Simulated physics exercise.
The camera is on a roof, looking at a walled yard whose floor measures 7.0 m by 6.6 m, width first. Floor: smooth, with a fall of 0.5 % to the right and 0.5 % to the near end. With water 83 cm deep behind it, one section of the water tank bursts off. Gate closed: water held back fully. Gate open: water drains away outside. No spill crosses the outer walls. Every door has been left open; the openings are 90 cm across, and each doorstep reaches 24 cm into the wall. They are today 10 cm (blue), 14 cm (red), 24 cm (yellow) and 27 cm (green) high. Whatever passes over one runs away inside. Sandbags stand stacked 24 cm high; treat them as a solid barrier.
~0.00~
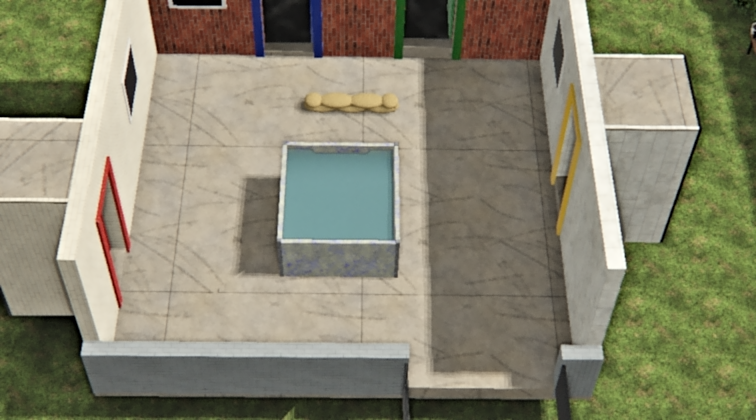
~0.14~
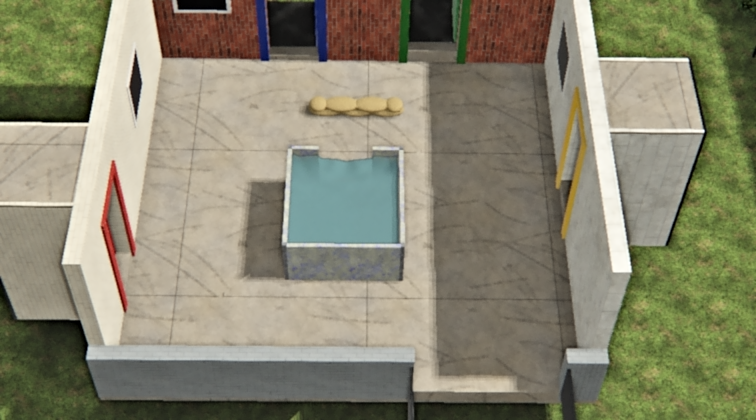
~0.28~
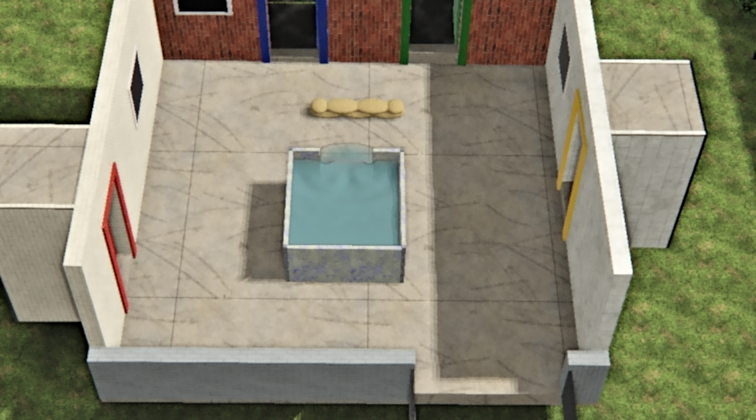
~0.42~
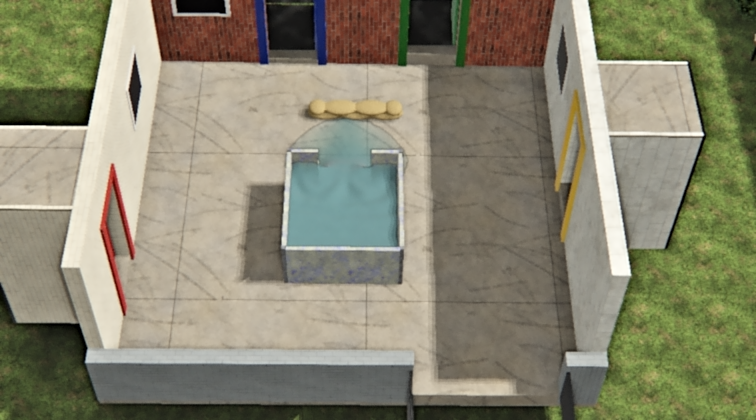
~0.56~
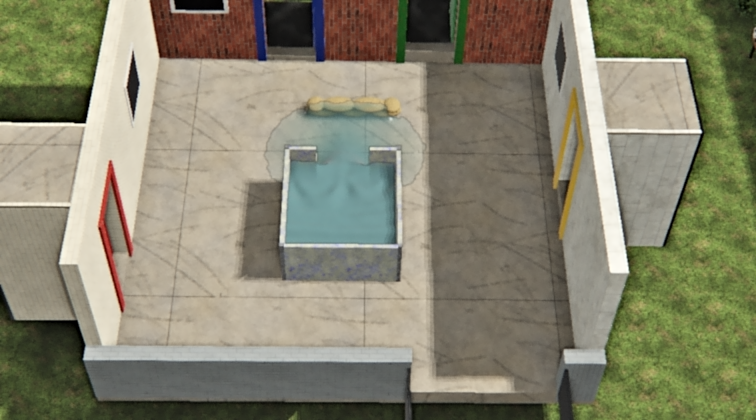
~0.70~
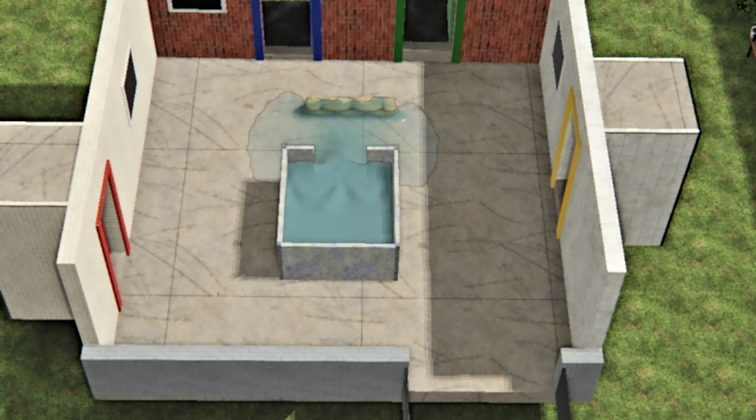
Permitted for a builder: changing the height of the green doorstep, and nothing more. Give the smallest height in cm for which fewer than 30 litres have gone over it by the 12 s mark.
About 6 cm.
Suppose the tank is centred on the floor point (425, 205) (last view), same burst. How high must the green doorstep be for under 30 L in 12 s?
At least some 35 centimetres tall.
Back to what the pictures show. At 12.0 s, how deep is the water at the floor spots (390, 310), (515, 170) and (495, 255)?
Close to 6, 7 and 4 cm, one after the other.
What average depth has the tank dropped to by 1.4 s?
Average depth: Approx. 55 cm.
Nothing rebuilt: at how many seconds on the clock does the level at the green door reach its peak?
Around 2.2 seconds.
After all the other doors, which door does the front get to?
It's the red door.
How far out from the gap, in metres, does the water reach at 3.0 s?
About 4.4 m.
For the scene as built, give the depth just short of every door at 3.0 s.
Depth (cm): Blue 9 / red 0 / yellow 4 / green 7.
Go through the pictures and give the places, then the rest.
The first frame shows still water, 83 cm deep, in the water tank at (340, 194); the green door at (430, 18) is dry.
In the second frame, water pours out on the far side and has run 0.3 m, to a hidden place; about 13 cm deep outside, 83 cm at the back.
In the third frame, the gap is on the far side, the front 0.9 m out at (339, 146); the back of the water tank holds 83 cm.
In the fourth frame, the gap is on the far side, the front 1.5 m out at (331, 122); the back of the water tank holds 81 cm.
In the fifth frame, the gap is on the far side, the front 1.6 m out at (299, 113); the back of the water tank holds 72 cm.
In the sixth frame, water pours out on the far side and has run 2.0 m, to (284, 97); about 5 cm deep outside, 71 cm at the back; 1.2 m in a straight line remain to the green door at (430, 21).
After 1.4 s water covers 25 % of the floor, deepest (46 cm) near (343, 180); it has not reached the green door.
After 3.0 s water covers 40 % of the floor, deepest (30 cm) near (343, 180); 7 cm at the green door, 0 litres in over its 27 cm doorstep.
After 12.0 s water covers 95 % of the floor, deepest (10 cm) near (567, 378); 6 cm at the green door, 0 litres in over its 27 cm doorstep.
At the green door as built, the water arrived by 1.6 s and peaked near 11 cm at 2.2 s.
With a doorstep of 5.5 cm, 40 litres would have come in within the 12 s; with 8 cm, 9 litres. So under 30 litres takes about 6 cm.
